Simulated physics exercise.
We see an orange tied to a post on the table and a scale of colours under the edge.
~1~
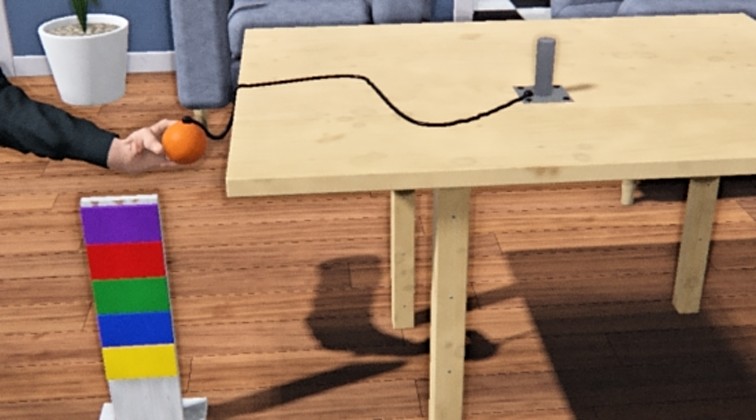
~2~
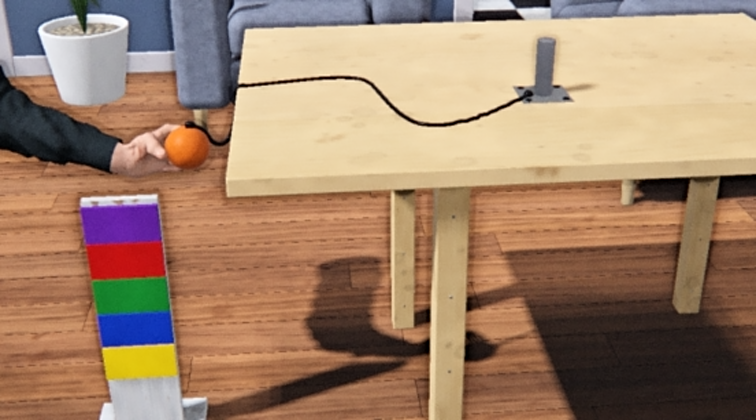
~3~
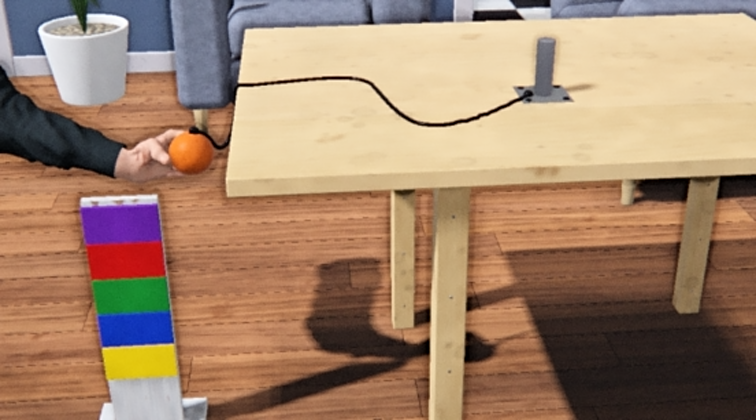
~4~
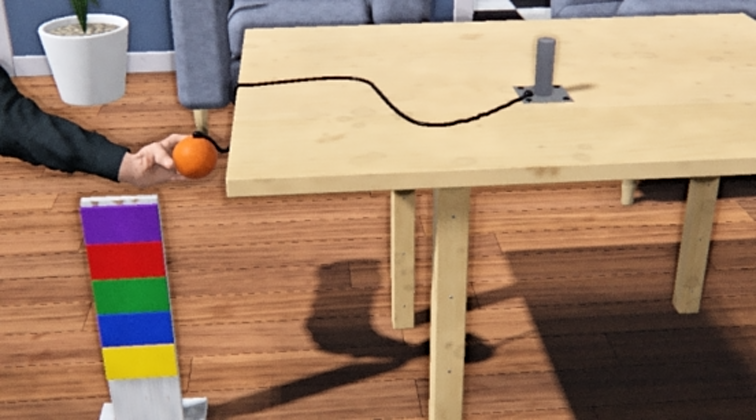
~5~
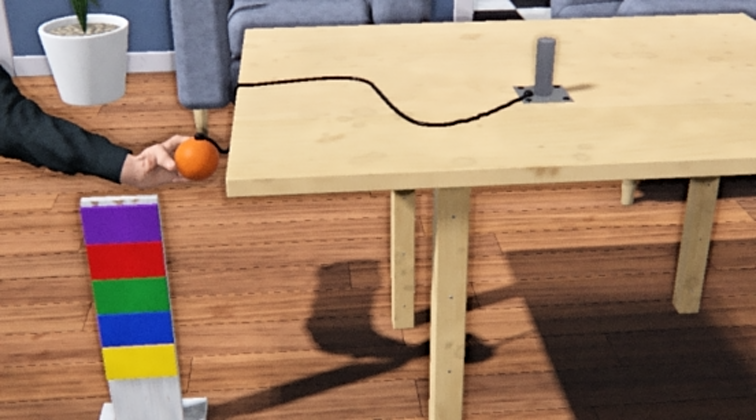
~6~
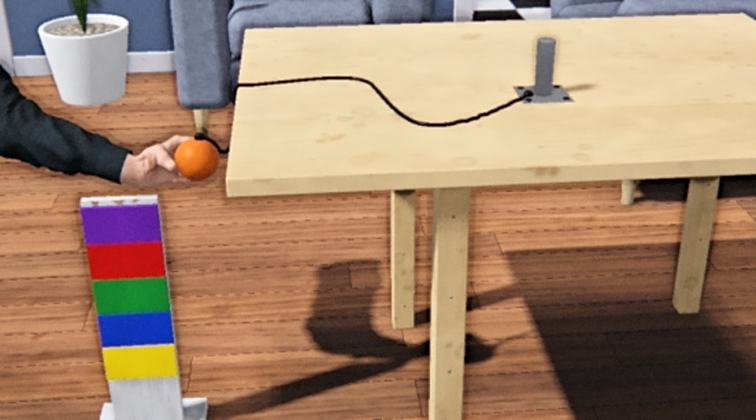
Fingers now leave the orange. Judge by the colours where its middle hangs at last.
Level with blue.
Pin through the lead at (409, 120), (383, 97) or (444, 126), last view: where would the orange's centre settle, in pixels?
Going through the three tries, you get (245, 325), (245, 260) and (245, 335).
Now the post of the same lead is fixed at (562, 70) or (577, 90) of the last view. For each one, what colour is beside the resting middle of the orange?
Result 1: Green. Result 2: Green.
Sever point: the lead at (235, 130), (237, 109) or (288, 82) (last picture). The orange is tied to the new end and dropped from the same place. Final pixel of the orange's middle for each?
Roughly (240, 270), (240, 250), (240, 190).
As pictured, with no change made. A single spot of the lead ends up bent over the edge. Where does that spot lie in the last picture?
Look near (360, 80).
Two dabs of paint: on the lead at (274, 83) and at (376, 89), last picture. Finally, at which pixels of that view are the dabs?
Point one to (239, 200), point two to (269, 106).
A little later, orange near (278, 334); level with blue.
Next, orange near (234, 329); level with blue.
When it is over, orange near (253, 343); level with blue. The lead holds its middle at blue.
